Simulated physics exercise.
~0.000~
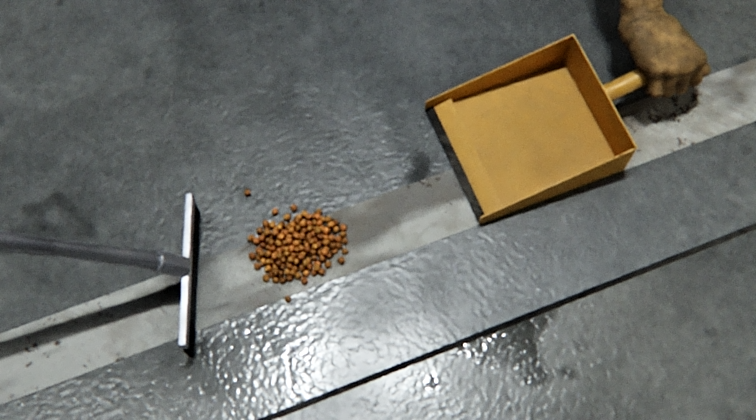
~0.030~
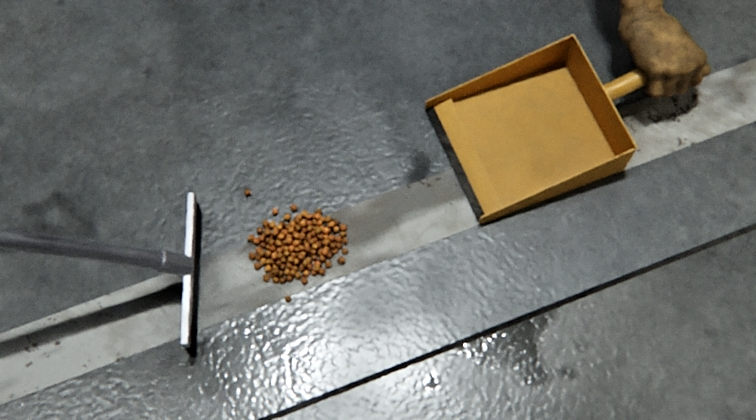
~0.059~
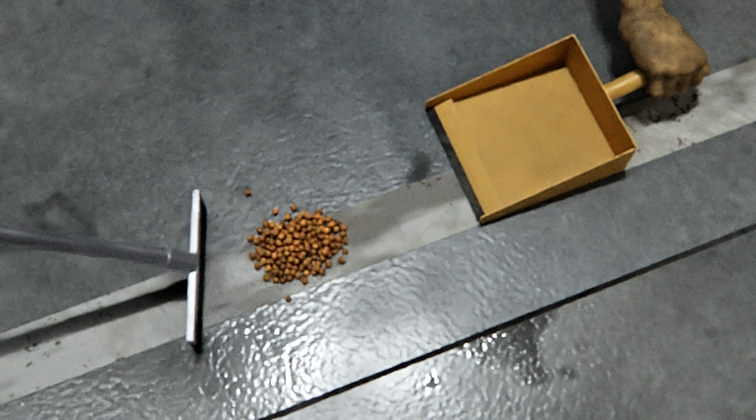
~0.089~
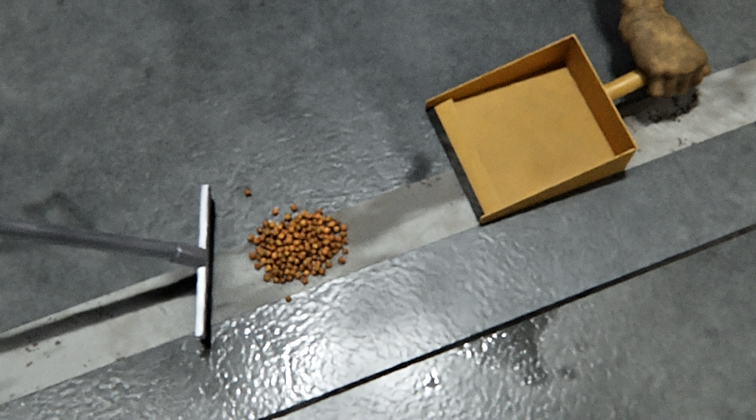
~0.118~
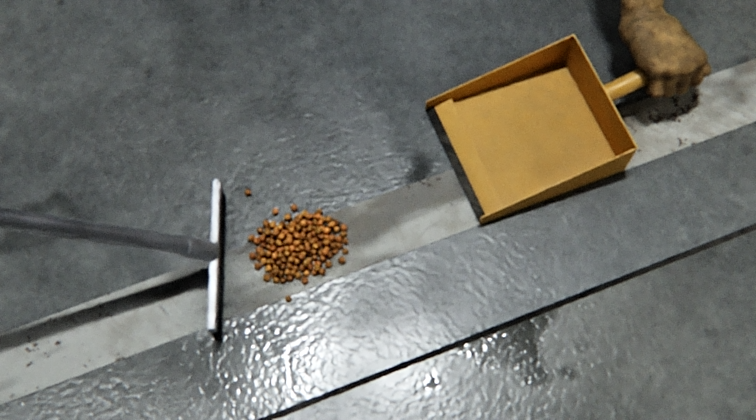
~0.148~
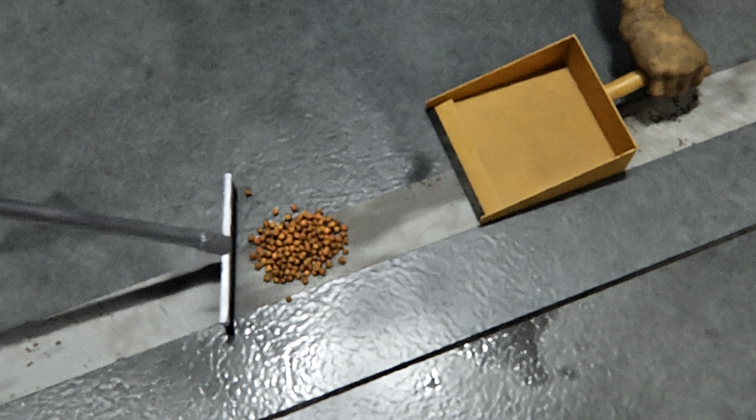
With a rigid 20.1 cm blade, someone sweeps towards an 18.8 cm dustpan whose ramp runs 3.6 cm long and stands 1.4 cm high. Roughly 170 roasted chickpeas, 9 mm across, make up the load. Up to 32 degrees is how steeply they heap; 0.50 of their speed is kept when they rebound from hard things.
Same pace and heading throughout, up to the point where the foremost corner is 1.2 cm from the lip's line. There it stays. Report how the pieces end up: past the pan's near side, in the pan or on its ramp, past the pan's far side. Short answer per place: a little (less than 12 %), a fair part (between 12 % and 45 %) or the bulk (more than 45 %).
Near side - a fair part, pan - a little, far side - a little.
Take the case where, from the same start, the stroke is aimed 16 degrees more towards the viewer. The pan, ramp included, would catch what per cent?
Roughly 15 per cent.
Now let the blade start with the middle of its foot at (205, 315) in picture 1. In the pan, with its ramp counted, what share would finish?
I'd put it at around 10 per cent.
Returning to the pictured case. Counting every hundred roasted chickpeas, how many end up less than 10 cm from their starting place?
10 percent, roughly.
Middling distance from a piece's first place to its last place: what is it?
20 cm, roughly.
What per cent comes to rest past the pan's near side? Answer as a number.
Something like 30 percent.
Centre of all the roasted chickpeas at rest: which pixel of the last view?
(445, 207).
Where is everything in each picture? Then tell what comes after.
In the first picture, blade from (184, 345) to (190, 200), moved 0.0 cm, 0 of the pieces shifted so far; middle of the pieces at (299, 243); pan at (536, 135).
In the second picture, blade from (186, 343) to (192, 199), moved 0.3 cm, 0 of the pieces shifted so far; middle of the pieces at (299, 243).
In the third picture, blade from (191, 340) to (198, 196), moved 1.0 cm, 0 of the pieces shifted so far; middle of the pieces at (299, 243).
In the fourth picture, blade from (201, 335) to (206, 191), moved 2.3 cm, 0 of the pieces shifted so far; middle of the pieces at (299, 243).
In the fifth picture, blade from (213, 328) to (217, 186), moved 3.9 cm, 0 of the pieces shifted so far; middle of the pieces at (299, 243).
In the sixth picture, blade from (225, 322) to (229, 180), moved 5.6 cm, 0 of the pieces shifted so far; middle of the pieces at (299, 243); pan at (536, 135). Its pace works out near 0.57 m/s, heading 9 degrees away from the viewer's side.
After 0.40 s, middle of the blade 19 cm from the lip; 0 % over the lip, far side 0 %, near side 15 %.
After 0.56 s, middle of the blade 10 cm from the lip; 0 % over the lip, far side 0 %, near side 25 %.
After 0.85 s, middle of the blade 5 cm from the lip; 0 % over the lip, far side 0 %, near side 30 %.
At rest (1.1 s), near side 30 %, pan 0 %, far side 0 %, in front of the lip or behind the blade 70 %.
